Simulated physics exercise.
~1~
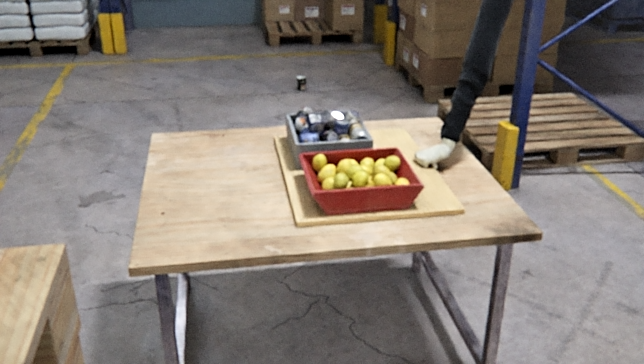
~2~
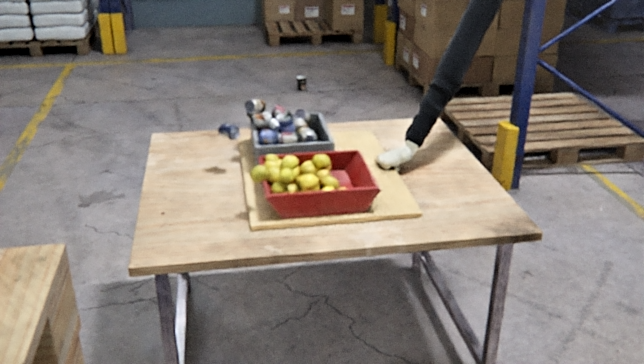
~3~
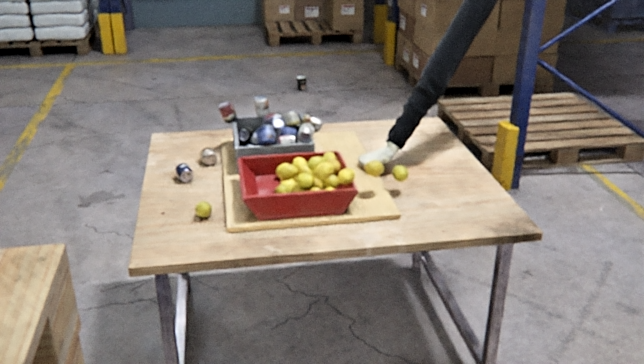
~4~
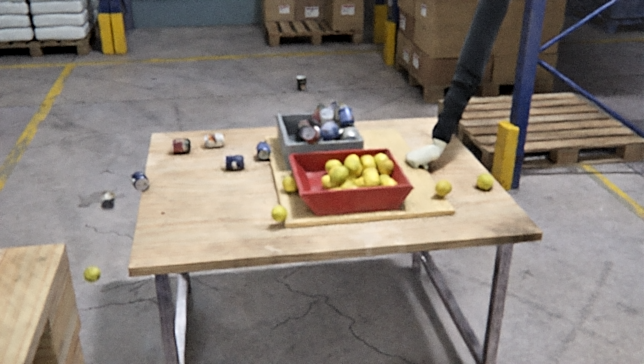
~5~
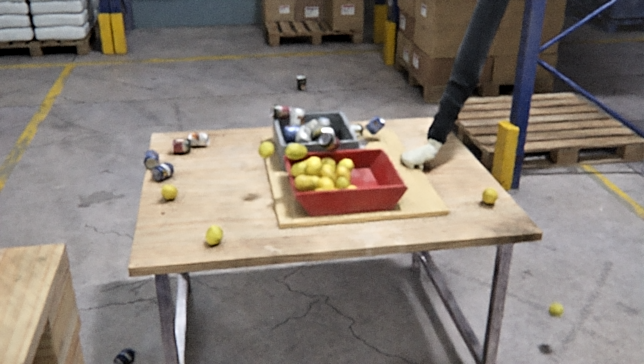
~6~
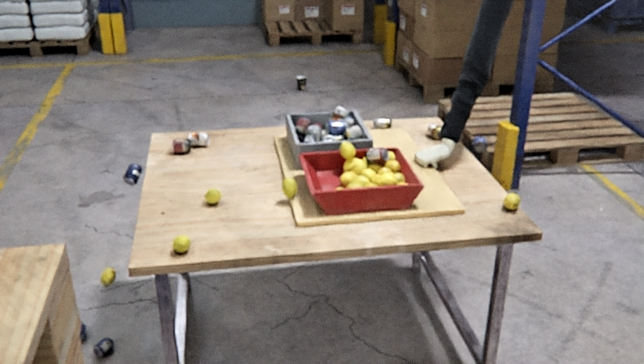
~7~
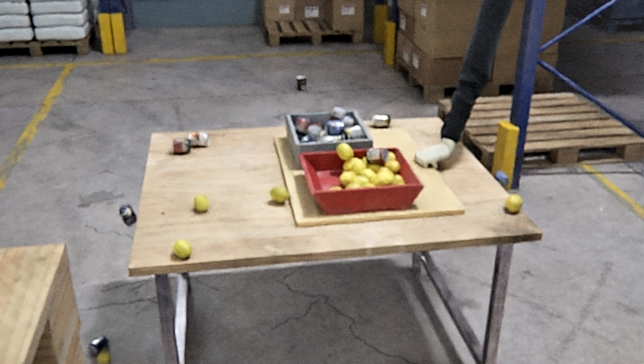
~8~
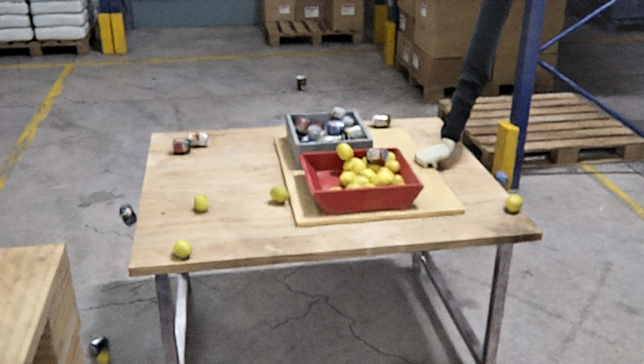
A wooden board carrying a red box of lemons and a grey box of small cans slides left across a table, a gloved hand at its right edge. As it shifts, cans spill from the grey box, and lemons tumble onto the tabletop on both sides. The board swings right, then slightly left and right again, scattering more pieces, some of which drop to the floor. Finally the board rests near its starting place with the hand still beside it. Both boxes remain mostly filled, while stray lemons and cans lie around them and below the table.
